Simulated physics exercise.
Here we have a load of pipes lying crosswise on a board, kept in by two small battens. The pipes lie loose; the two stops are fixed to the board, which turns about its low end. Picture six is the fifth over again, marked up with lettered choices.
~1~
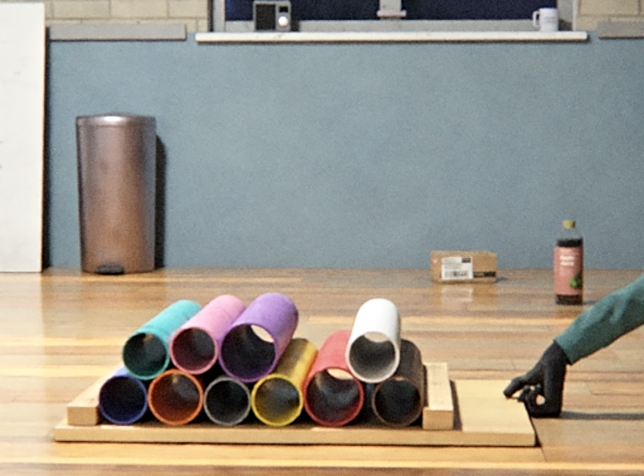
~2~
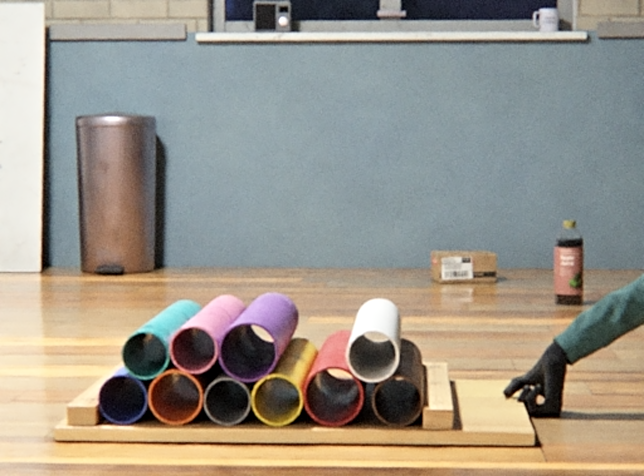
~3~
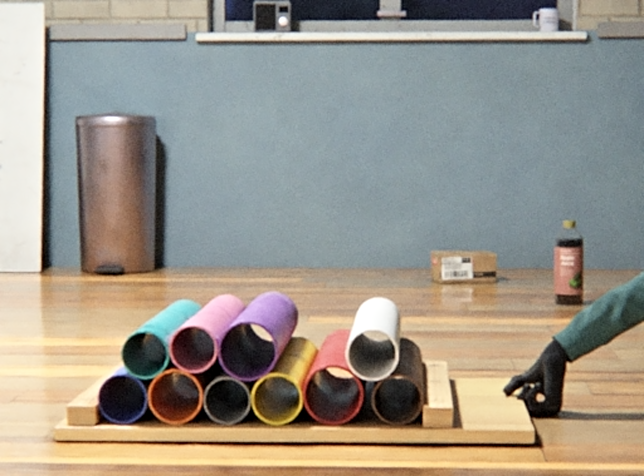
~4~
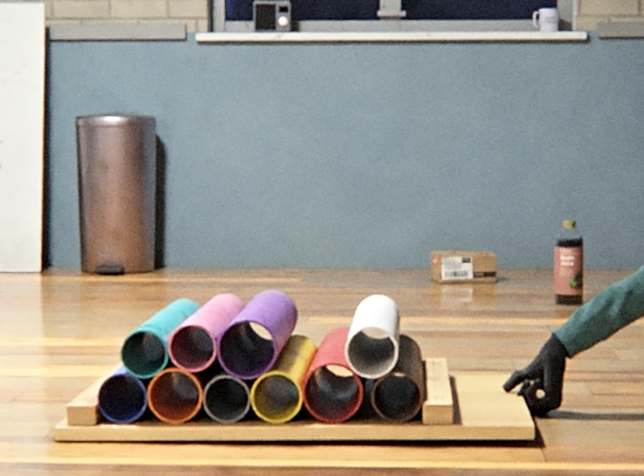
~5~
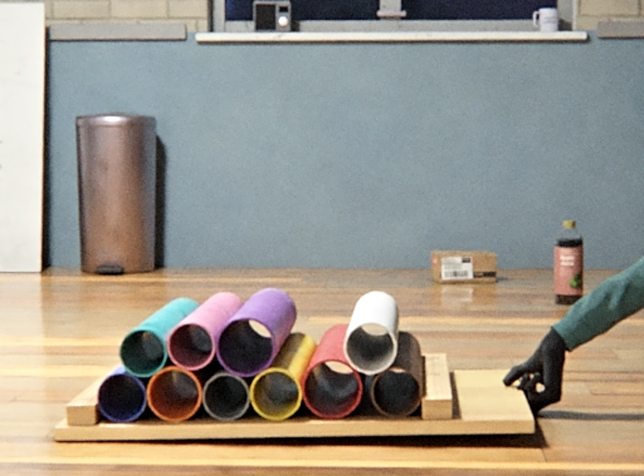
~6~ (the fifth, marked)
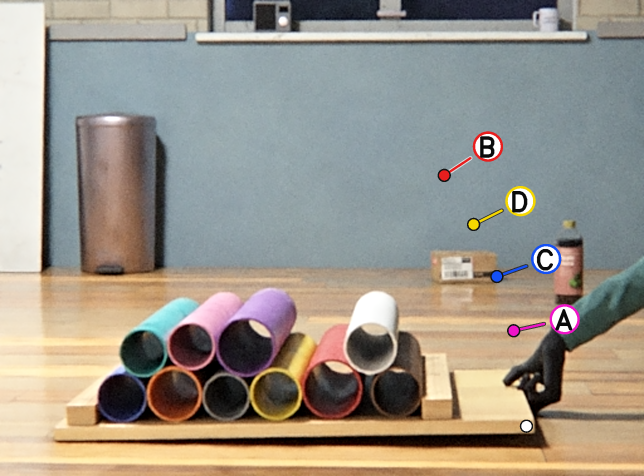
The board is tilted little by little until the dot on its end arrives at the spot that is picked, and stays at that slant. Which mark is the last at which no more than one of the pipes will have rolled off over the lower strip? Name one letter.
The last mark within the limit is C.
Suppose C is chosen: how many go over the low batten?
With C, none.
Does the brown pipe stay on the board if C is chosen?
The brown pipe: Yes.
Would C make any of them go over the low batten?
At C: No.
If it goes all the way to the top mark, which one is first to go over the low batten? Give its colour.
It is the turquoise one.
On the copy, A at (514, 331); B at (444, 176); C at (497, 277); D at (474, 224); the white dot at (526, 426).
On C. First, board at 14°.
Then, board at 20°.
Finally, board at 20°, none over the low batten.
By contrast, A none over the low batten; B three over the low batten (purple, turquoise, pink); D three over the low batten (purple, turquoise, pink).
